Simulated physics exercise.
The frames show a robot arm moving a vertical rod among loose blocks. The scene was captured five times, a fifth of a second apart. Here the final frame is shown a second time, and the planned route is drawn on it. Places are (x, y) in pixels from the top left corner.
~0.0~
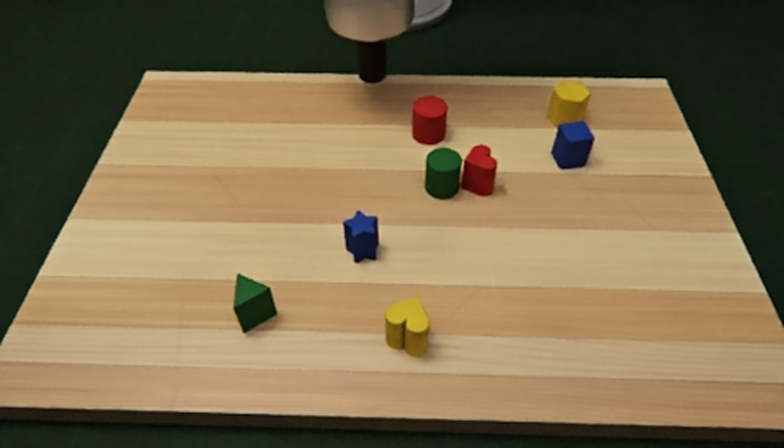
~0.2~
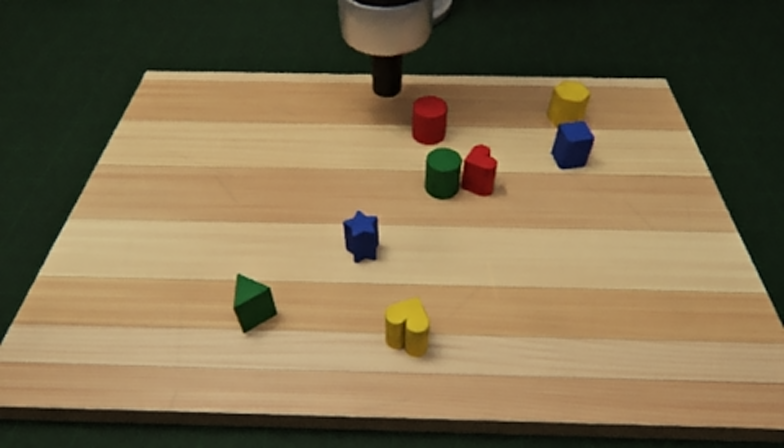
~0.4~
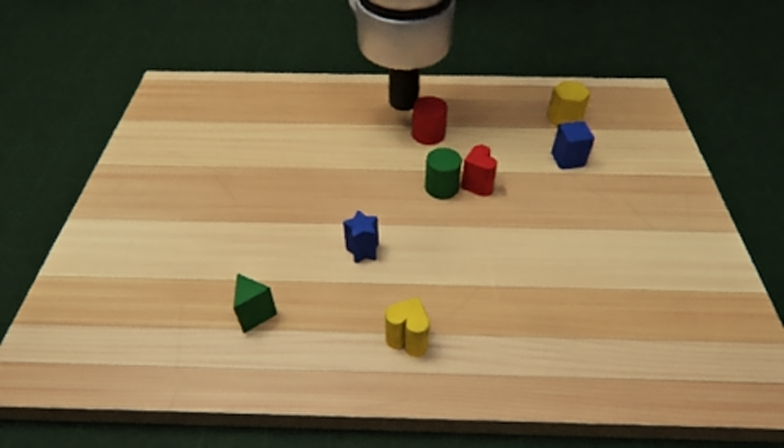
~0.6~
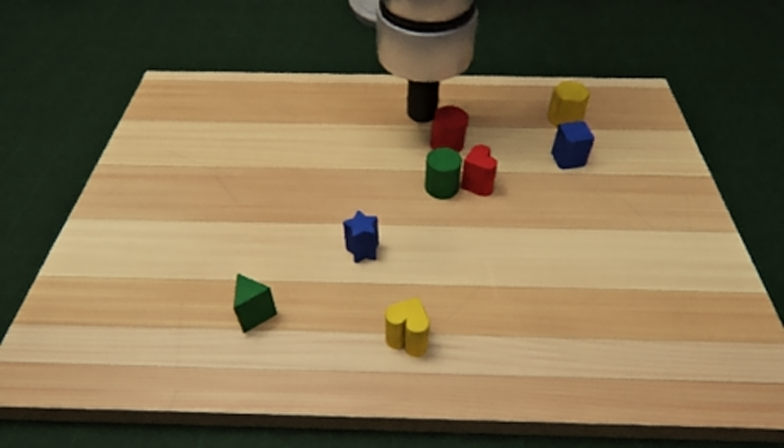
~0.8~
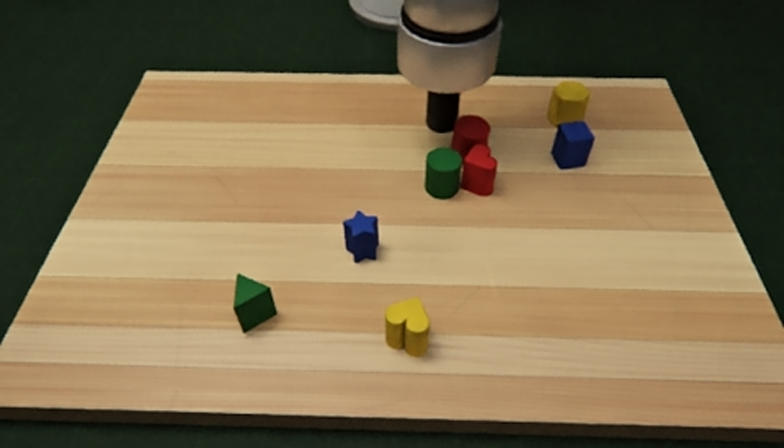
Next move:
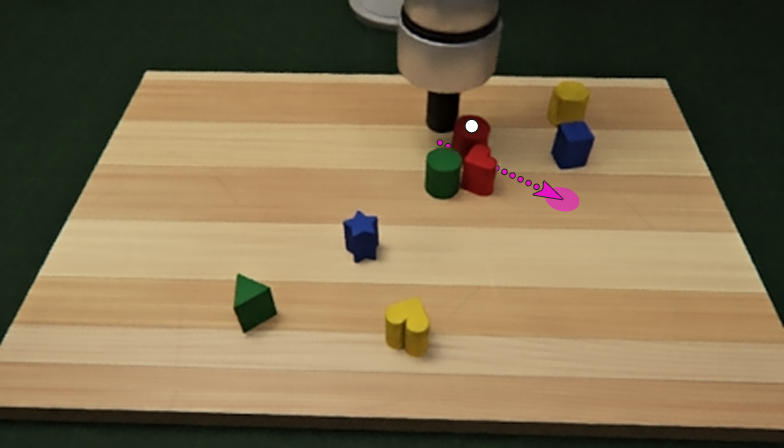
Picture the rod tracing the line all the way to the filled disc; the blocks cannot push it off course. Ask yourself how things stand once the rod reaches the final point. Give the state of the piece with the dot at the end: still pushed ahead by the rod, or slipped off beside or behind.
At that point it is up front.
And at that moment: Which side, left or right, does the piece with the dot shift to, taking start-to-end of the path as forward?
Facing from start to end, it shifts left.
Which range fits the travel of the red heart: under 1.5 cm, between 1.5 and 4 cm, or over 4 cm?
Range: Under 1.5 cm.
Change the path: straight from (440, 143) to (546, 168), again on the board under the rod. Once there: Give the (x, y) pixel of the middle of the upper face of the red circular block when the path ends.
My estimate: (554, 163).
The drawn path runs from (440, 143) directly to (562, 199); the dot is on the red circular block.
What follows on the original path. One third of the way, rod (483, 143); red circular block (517, 143).
Two thirds of the way, rod (524, 161); red circular block (562, 159).
At the end, rod (568, 181); red circular block (608, 172); red heart not moved.
